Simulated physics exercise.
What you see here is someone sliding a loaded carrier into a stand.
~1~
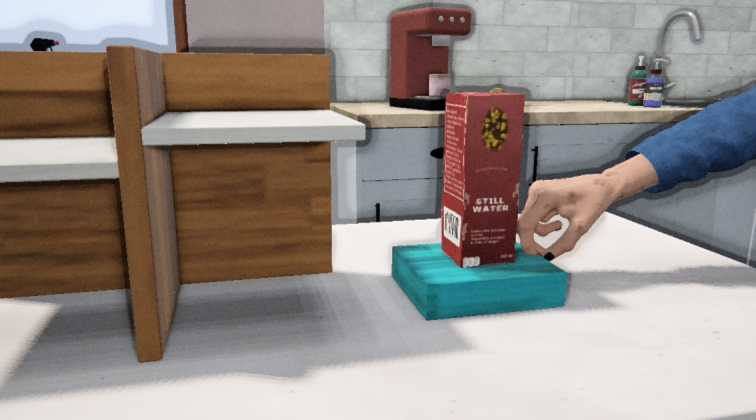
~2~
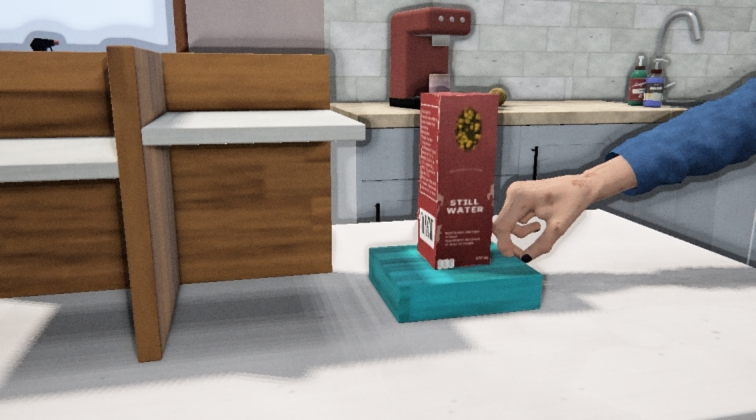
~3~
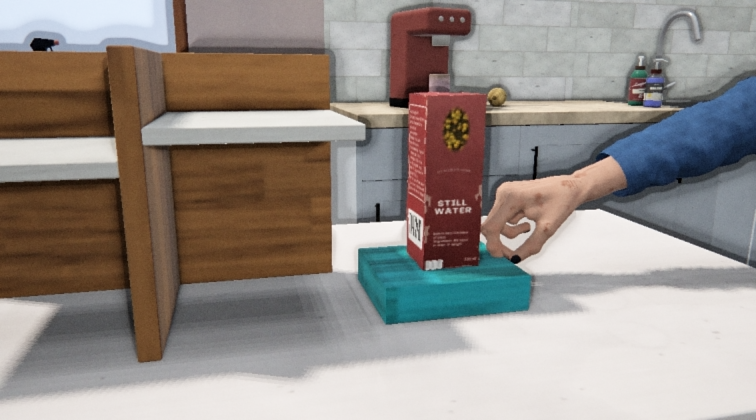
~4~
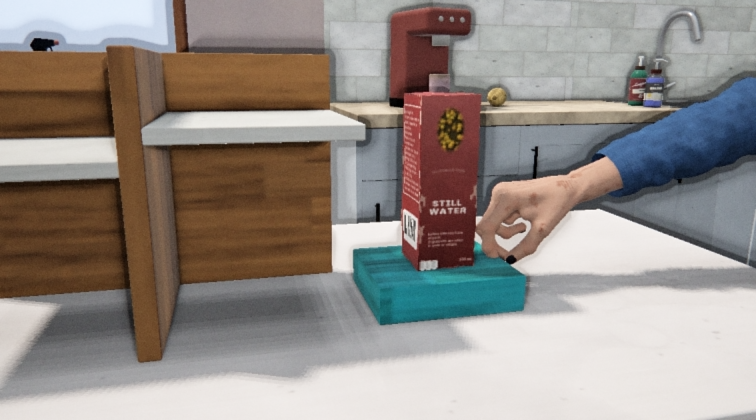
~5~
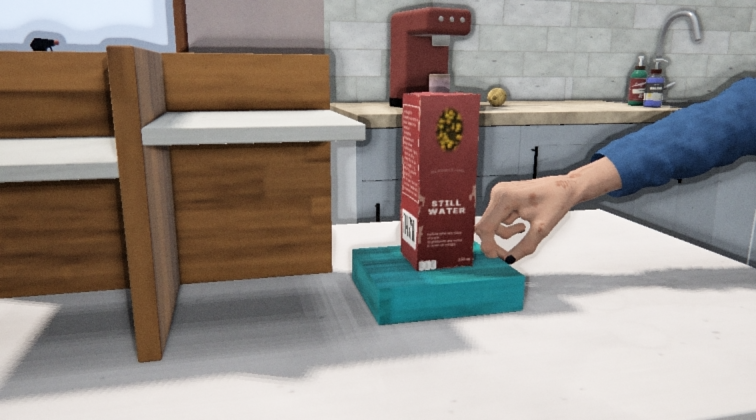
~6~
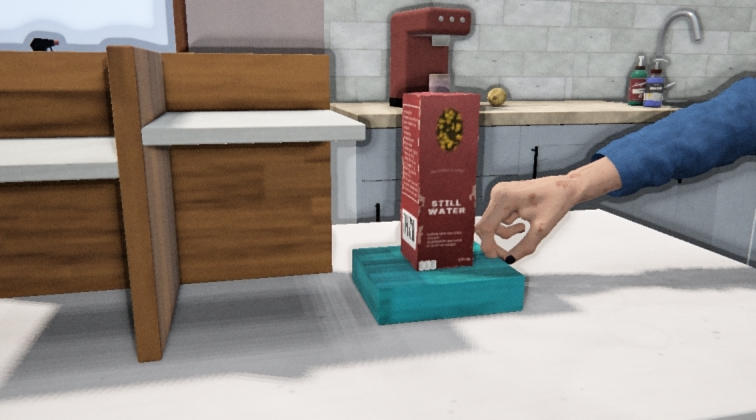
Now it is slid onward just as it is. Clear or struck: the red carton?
Red carton: Hits.
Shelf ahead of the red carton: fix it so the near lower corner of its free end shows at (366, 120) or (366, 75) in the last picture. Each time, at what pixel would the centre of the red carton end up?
It comes to rest at (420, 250) and (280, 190).
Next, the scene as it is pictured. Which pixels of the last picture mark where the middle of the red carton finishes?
Its middle settles around (421, 250) in the last picture.
Then, 1.70 s after the last picture, red carton tipped 27° from how it was near (361, 179).
At rest, the red carton is knocked back, near (421, 250).
